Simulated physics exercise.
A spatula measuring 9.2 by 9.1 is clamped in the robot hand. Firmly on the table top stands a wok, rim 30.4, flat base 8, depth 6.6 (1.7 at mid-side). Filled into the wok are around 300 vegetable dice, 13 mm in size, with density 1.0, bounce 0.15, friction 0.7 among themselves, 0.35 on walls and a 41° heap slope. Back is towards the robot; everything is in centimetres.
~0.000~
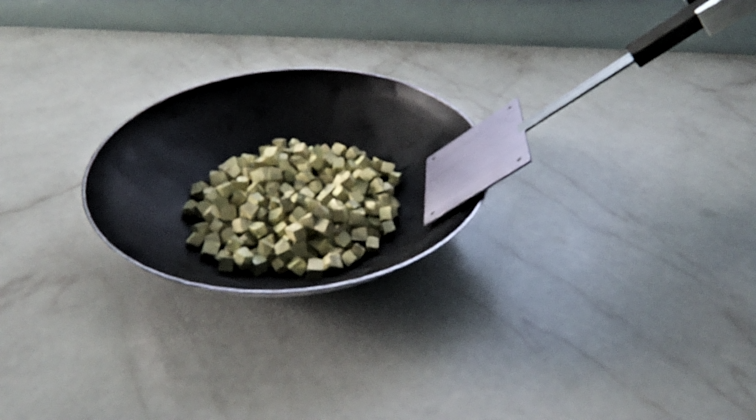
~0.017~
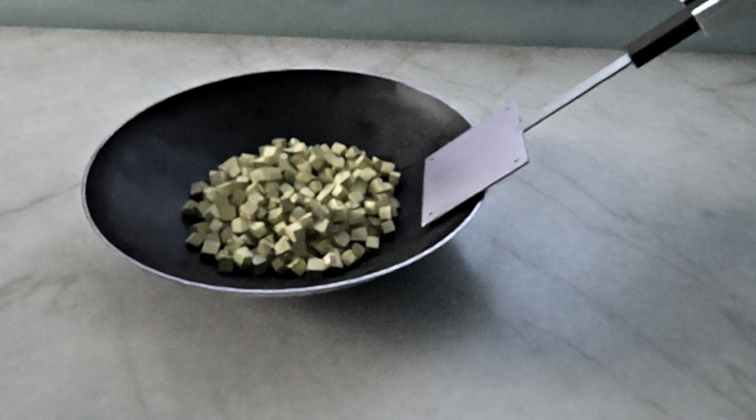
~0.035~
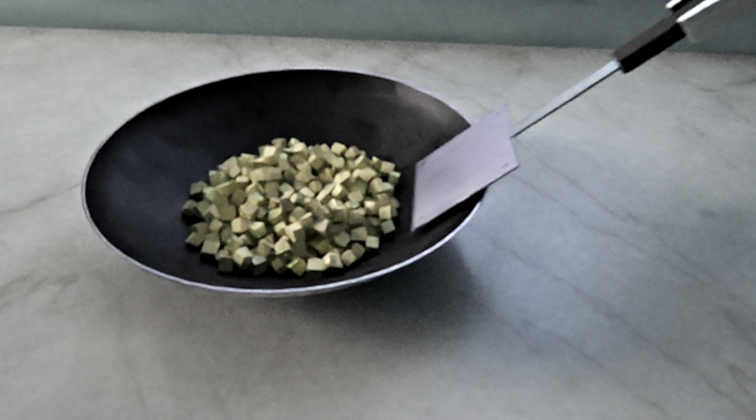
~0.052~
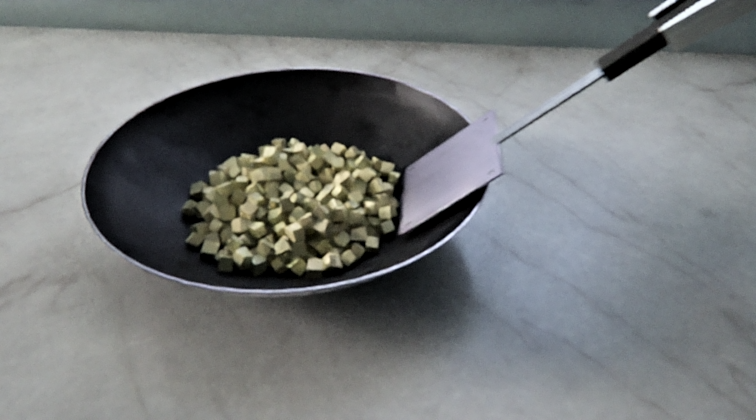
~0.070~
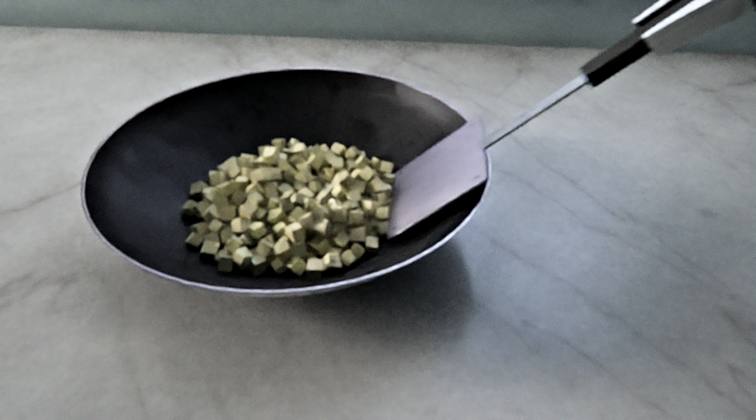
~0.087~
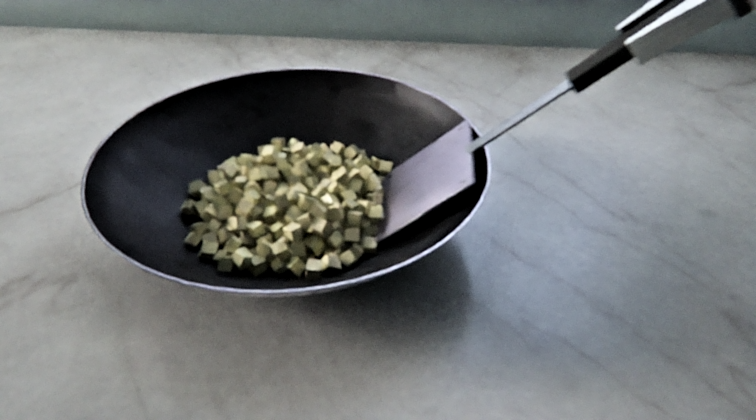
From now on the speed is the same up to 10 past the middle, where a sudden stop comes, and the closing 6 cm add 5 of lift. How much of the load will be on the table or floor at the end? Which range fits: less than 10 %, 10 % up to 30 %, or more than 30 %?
The range that fits is 10 % up to 30 %.
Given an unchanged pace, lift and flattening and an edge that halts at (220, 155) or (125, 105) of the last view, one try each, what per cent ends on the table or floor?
Respectively some 0 and 40 percent end on the table or floor.
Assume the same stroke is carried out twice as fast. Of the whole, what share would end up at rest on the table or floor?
It would be near 35 per cent.
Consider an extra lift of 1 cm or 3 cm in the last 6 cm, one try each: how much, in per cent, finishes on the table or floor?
Roughly 30 per cent, then 30 per cent.
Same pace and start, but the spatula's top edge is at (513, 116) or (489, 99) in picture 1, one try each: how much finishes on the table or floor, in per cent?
First try around 25 percent, second around 30 percent.
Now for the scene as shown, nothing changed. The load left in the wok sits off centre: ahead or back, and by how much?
It sits near 5.0 centimetres ahead of centre.
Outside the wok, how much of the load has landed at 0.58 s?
Around 20 percent.
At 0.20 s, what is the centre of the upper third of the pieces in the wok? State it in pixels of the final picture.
Roughly at pixel (207, 176).
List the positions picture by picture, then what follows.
In the first frame, spatula top edge at (524, 127), sloping 42°; upper third of the load around (298, 191), from x 190 to 395, top at y 145; 301 in the wok.
In the second frame, spatula top edge at (522, 128), sloping 42°; upper third of the load around (298, 191), from x 190 to 395, top at y 145.
In the third frame, spatula top edge at (512, 133), sloping 42°; upper third of the load around (298, 191), from x 190 to 395, top at y 145.
In the fourth frame, spatula top edge at (498, 139), sloping 42°; upper third of the load around (298, 191), from x 190 to 395, top at y 145.
In the fifth frame, spatula top edge at (484, 145), sloping 42°; upper third of the load around (298, 191), from x 190 to 390, top at y 145.
In the sixth frame, spatula top edge at (471, 149), sloping 42°; upper third of the load around (294, 189), from x 190 to 385, top at y 145; 301 in the wok.
After 0.20 s, sloping 42°, highest piece 6 above the table; 301 in the wok.
After 0.32 s, sloping 42°, highest piece 9 above the table; 296 in the wok, 5 on the blade or in flight.
After 0.58 s, sloping 42°, highest piece 7 above the table; 237 in the wok, 55 on the table or floor, 9 on the blade or in flight.
After 1.63 s, sloping 42°, highest piece 6 above the table; 237 in the wok, 64 on the table or floor.
At rest, 237 in the wok, 64 on the table or floor. That is 21 % on the table or floor.
